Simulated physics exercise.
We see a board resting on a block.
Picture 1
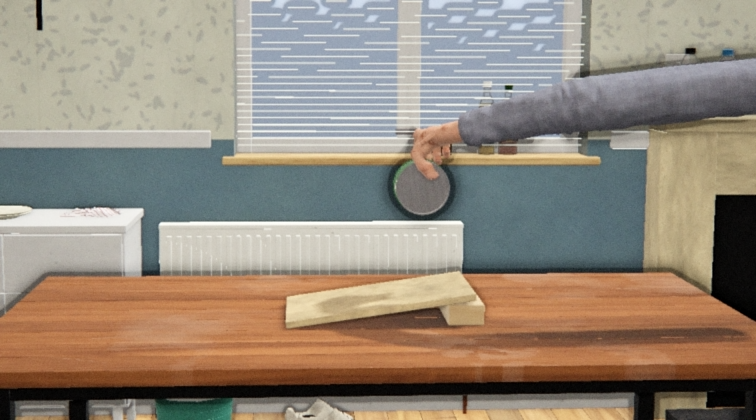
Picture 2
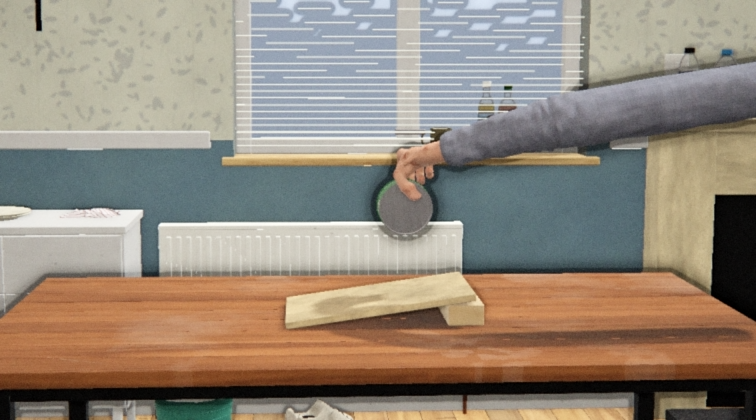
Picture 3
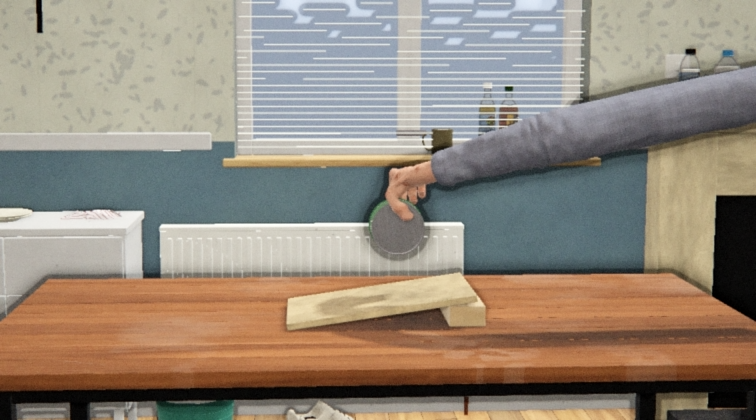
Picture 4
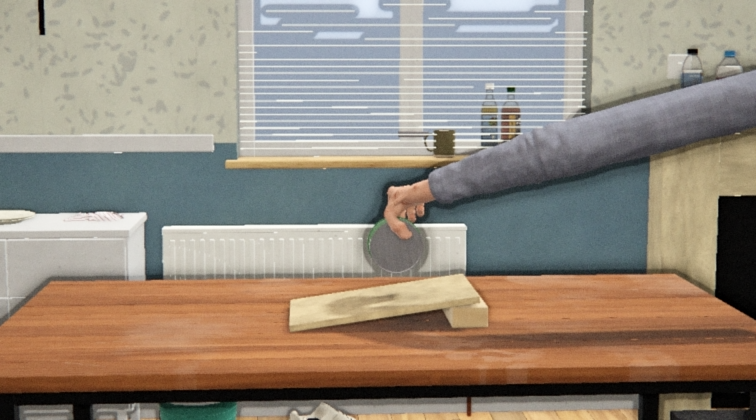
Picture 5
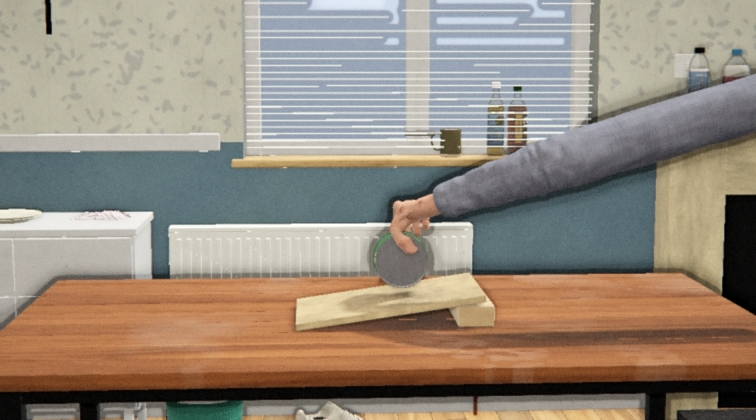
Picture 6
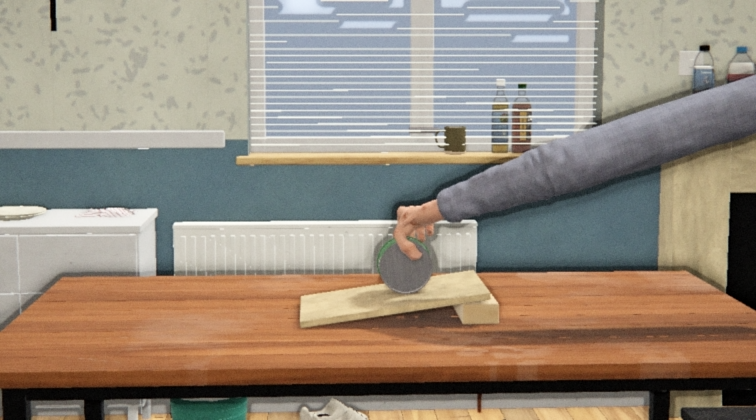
In a room with a window and a radiator, a hand reaching in from the right lowers a round, dark grey and green object over a wooden table, bringing it down to the sloping board propped on a block.
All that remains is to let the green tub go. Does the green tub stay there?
Outcome: The green tub slides or rolls down.
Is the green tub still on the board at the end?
The green tub leaves the board.
Then, 0.90 s on from there, green tub now off the board.
Then, 1.60 s on from there, things are still on the move.
Then, 2.10 s on from there, as before.
In the end, off the board, green tub. The green tub runs down the board.
